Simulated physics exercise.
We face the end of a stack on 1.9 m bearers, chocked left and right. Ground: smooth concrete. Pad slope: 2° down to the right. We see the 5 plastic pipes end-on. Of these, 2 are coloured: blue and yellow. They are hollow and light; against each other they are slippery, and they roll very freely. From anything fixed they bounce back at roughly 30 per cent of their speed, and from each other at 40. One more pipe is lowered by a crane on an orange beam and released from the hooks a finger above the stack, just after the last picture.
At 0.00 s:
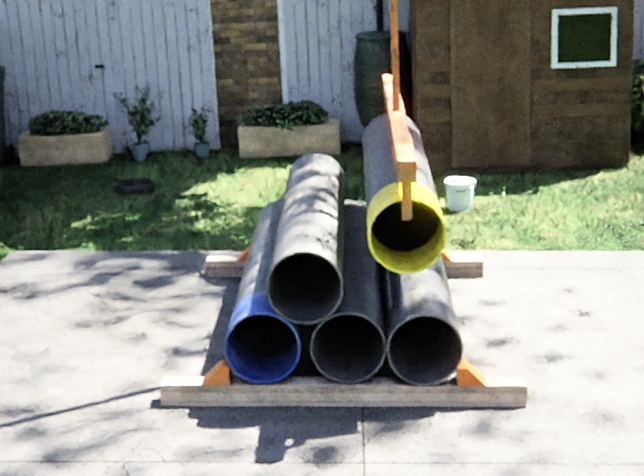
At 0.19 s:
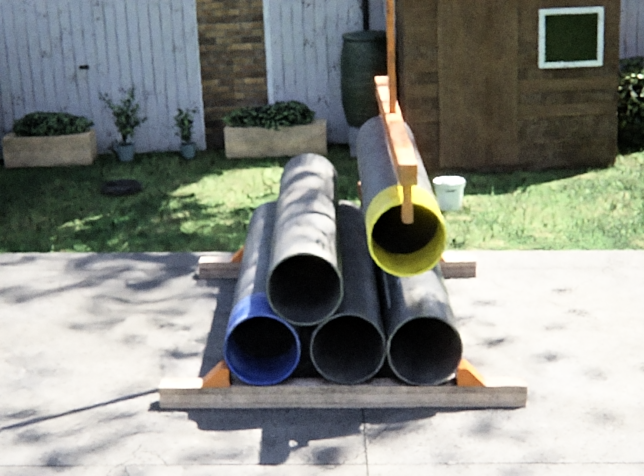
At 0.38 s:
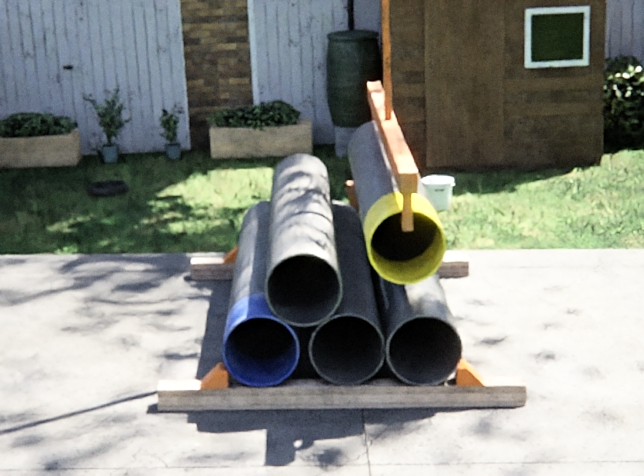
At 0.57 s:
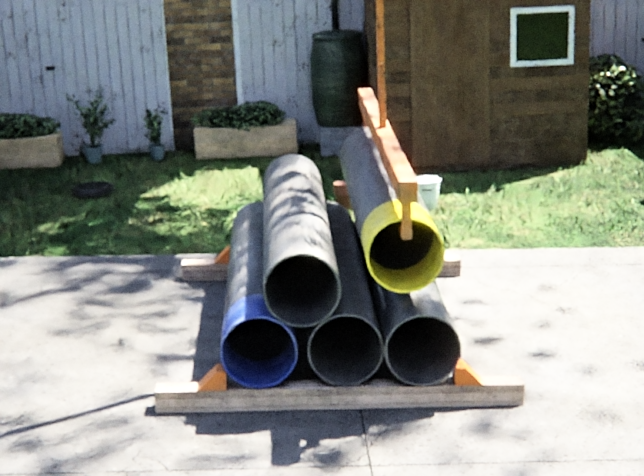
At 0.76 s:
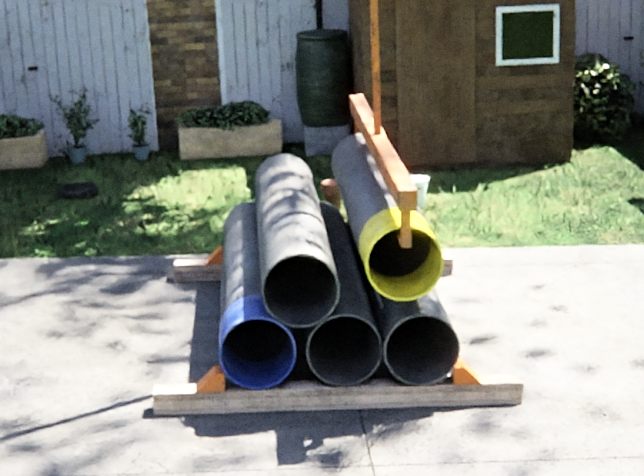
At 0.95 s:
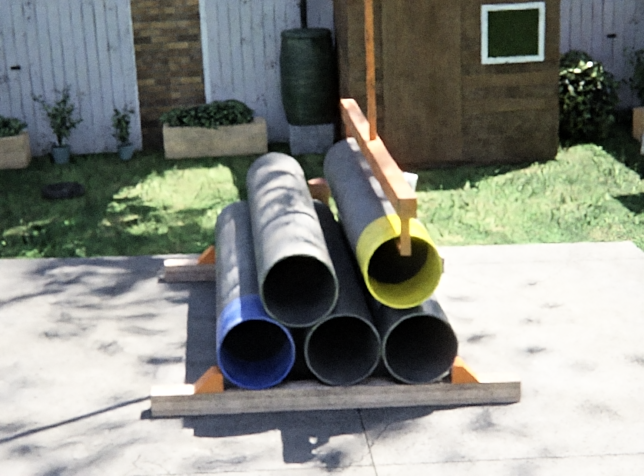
A stack of pipes lies end-on on timber bearers across sunlit concrete, seen from slightly above, with grass, planters, a white fence and a brown shed behind. Three pipes form the bottom row, the left one blue-ended, with a grey pipe above at left. At upper right, a yellow-ended pipe hanging from an orange beam lowers slowly toward the row while the camera drifts sideways, shifting the background left.
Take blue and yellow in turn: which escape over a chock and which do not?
Once settled, the blue one is kept back and the yellow one is kept back.
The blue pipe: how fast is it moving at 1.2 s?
Estimated speed near 0.0 m/s.
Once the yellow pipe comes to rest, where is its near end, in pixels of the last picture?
Near pixel (383, 287).
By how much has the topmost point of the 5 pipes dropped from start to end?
Some 25 centimetres.
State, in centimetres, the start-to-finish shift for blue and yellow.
Displacement: Blue 0, yellow 30.
Then, 1.2 s in, blue is on the bearers, 20 cm inside the left chock; yellow is up on others, 30 cm inside the right chock, rolling left; 0 of 5 are outside the chocks.
Then, 1.4 s in, yellow is up on others, 35 cm inside the right chock, rolling left; still the same for blue; 0 of 5 are outside the chocks.
In the end (1.9 s), blue is on the bearers, 20 cm inside the left chock; yellow is up on others, 40 cm inside the right chock; 0 of 5 are outside the chocks.
